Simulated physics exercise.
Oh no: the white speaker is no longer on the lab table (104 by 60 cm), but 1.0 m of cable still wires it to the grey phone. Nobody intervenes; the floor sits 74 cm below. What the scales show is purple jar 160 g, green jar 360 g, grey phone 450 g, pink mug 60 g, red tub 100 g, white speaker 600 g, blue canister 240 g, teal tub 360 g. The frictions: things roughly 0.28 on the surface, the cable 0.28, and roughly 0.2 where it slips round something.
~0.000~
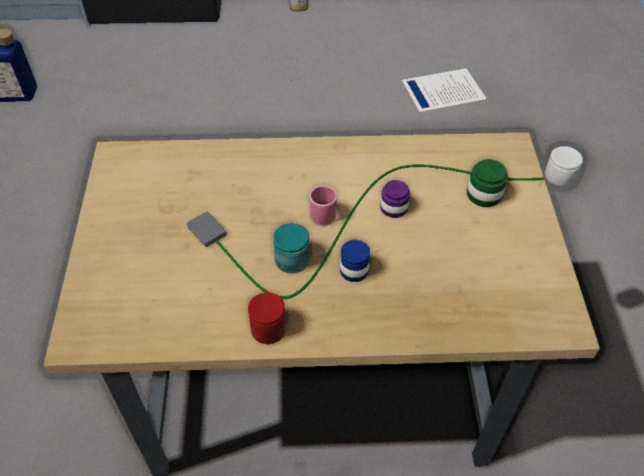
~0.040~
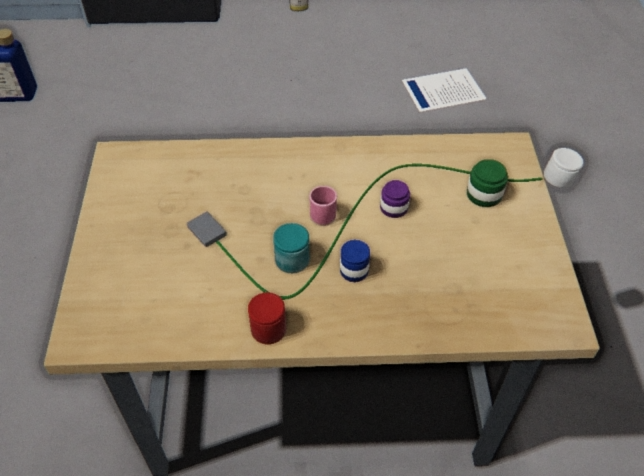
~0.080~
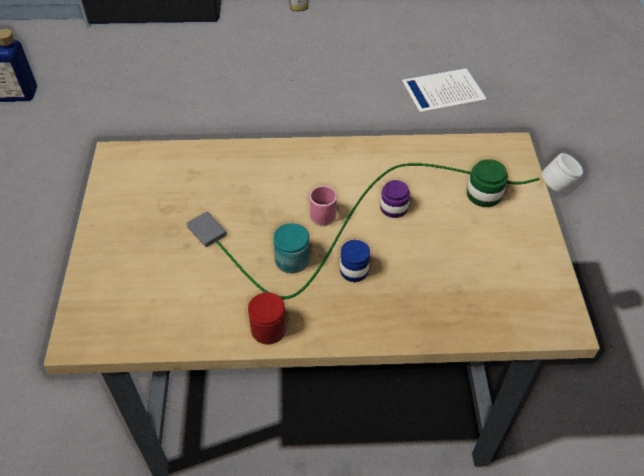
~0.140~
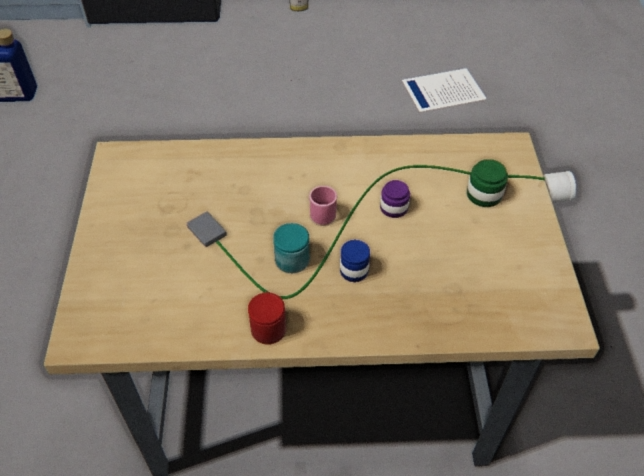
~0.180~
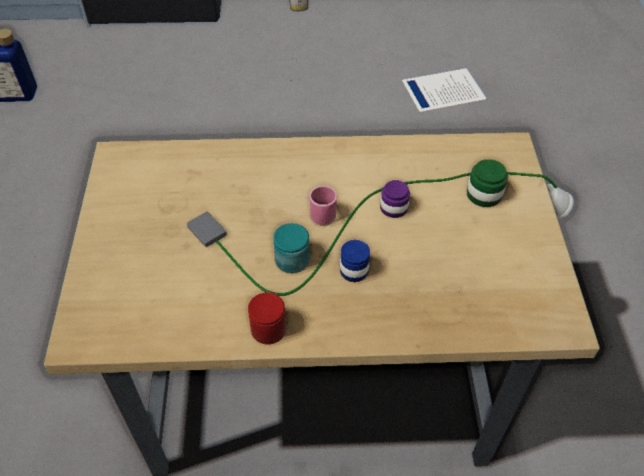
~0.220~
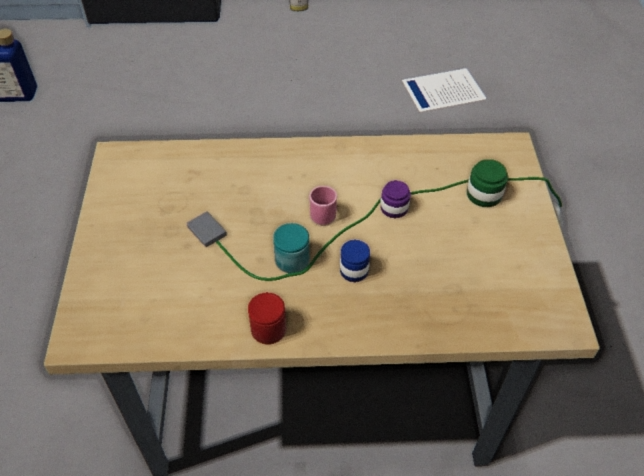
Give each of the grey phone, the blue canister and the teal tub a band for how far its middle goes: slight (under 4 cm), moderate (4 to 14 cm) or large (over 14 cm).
Outcome: The grey phone relocates a lot. The blue canister relocates just a touch. The teal tub relocates a lot.
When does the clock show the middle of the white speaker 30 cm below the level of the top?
Close to 0.34 s.
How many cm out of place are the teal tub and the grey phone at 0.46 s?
Teal tub: 15 cm; grey phone: 10 cm.
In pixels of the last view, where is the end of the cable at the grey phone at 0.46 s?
Somewhere around (273, 234) in the final picture.
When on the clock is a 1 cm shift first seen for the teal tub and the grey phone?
Approx. times - teal tub: 0.28 s, grey phone: 0.30 s.
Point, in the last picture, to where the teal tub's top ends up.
The top ends up close to (294, 152) in the last picture.
By 0.5 s, the cable's tail end at (273, 234); teal tub 16 cm off its start, grey phone 11 cm off its start, purple jar 15 cm off its start.
By 0.7 s, the cable's tail end at (397, 222); grey phone 37 cm off its start, teal tub 24 cm off its start, purple jar 20 cm off its start.
By 1.0 s, the cable's tail end at (479, 207); grey phone 55 cm off its start at (462, 204), teal tub 24 cm off its start at (293, 152), purple jar 20 cm off its start at (462, 247).
By 1.2 s, the cable's tail end at (479, 207); grey phone 55 cm off its start, teal tub 24 cm off its start, purple jar 20 cm off its start.
By 2.4 s, the cable's tail end at (479, 207); grey phone 55 cm off its start at (462, 204), teal tub 24 cm off its start at (294, 152), blue canister 0 cm off its start at (355, 251), green jar over the edge.
